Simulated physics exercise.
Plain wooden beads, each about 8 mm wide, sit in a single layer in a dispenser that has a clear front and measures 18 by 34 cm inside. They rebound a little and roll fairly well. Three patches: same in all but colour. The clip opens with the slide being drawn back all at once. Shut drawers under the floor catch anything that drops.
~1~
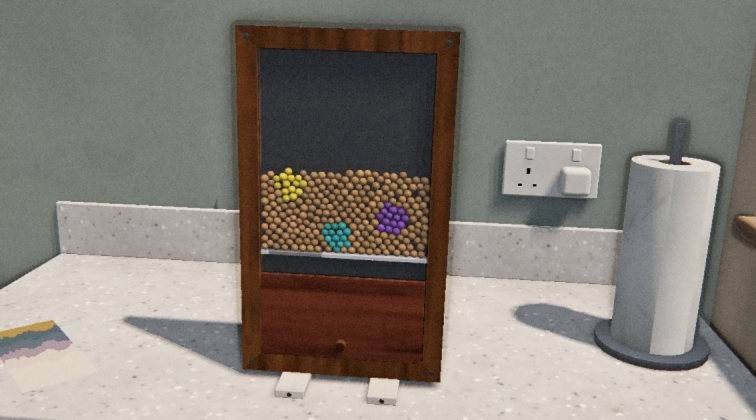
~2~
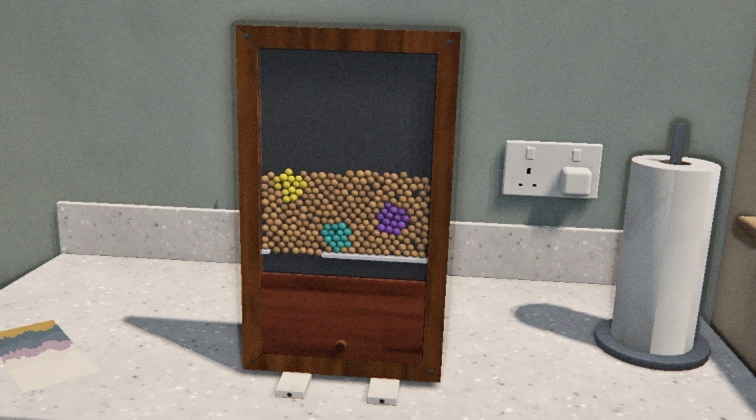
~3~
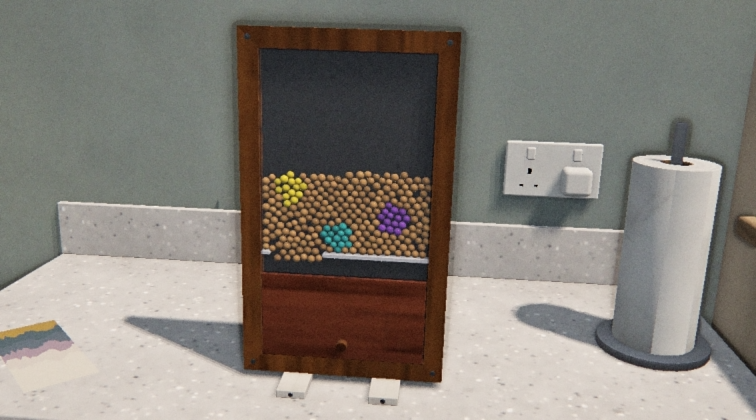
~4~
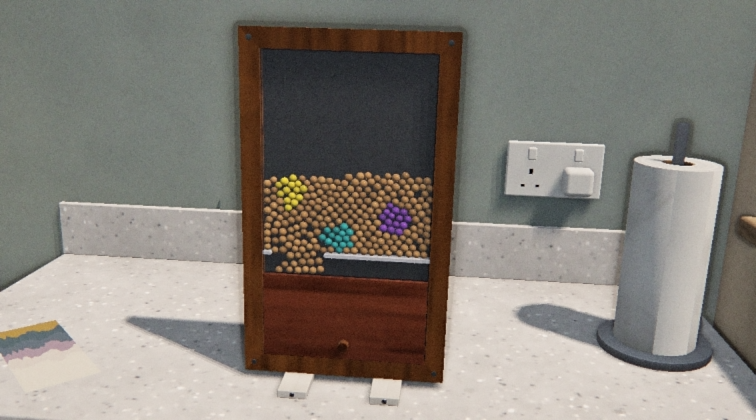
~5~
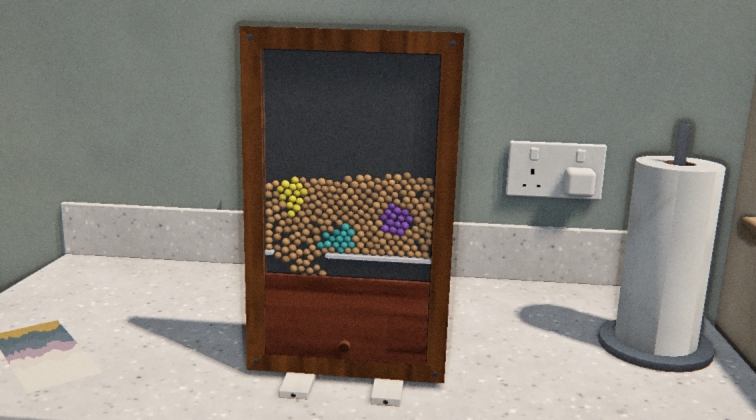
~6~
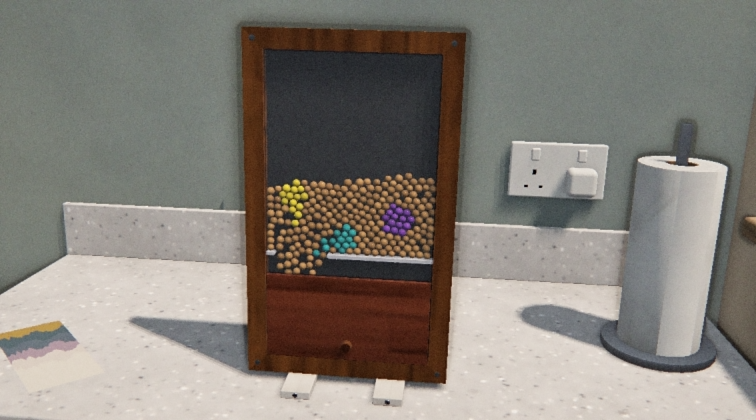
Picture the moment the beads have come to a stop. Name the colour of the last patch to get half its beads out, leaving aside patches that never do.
Colour: Turquoise.
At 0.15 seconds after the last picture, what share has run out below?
I reckon close to 35 in a hundred.
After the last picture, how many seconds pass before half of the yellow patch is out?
I'd put it near 0.2 seconds.
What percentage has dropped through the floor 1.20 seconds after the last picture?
Something like 75 in a hundred.
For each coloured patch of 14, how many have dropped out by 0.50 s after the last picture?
Tally by patch: Purple = 0, yellow = 14, turquoise = 10.
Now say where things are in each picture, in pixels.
The first picture shows about 260 beads; beads' middle (343, 215); purple patch (392, 219); yellow patch (290, 185); turquoise patch (336, 237); slide (265, 251) to (326, 255).
The second picture shows beads' middle (343, 216); 0 out.
The third picture shows beads' middle (344, 216); 8 out.
The fourth picture shows beads' middle (345, 217); 15 out.
The fifth picture shows beads' middle (345, 218); 21 out.
The sixth picture shows beads' middle (350, 217); 31 out; purple patch (397, 221); yellow patch (294, 200); turquoise patch (339, 242).
Then, 0.15 s after the last picture, 35 % are out; out of 14, purple 0, yellow 5, turquoise 3.
Then, 0.50 s after the last picture, 60 % are out; out of 14, purple 0, yellow 14, turquoise 10.
Then, 1.20 s after the last picture, 75 % are out; out of 14, purple 2, yellow 14, turquoise 14.
At rest 1.5 s after the last picture, 75 % are out; out of 14, purple 2, yellow 14, turquoise 14; half out at purple never, yellow 0.16 s, turquoise 0.39 s.
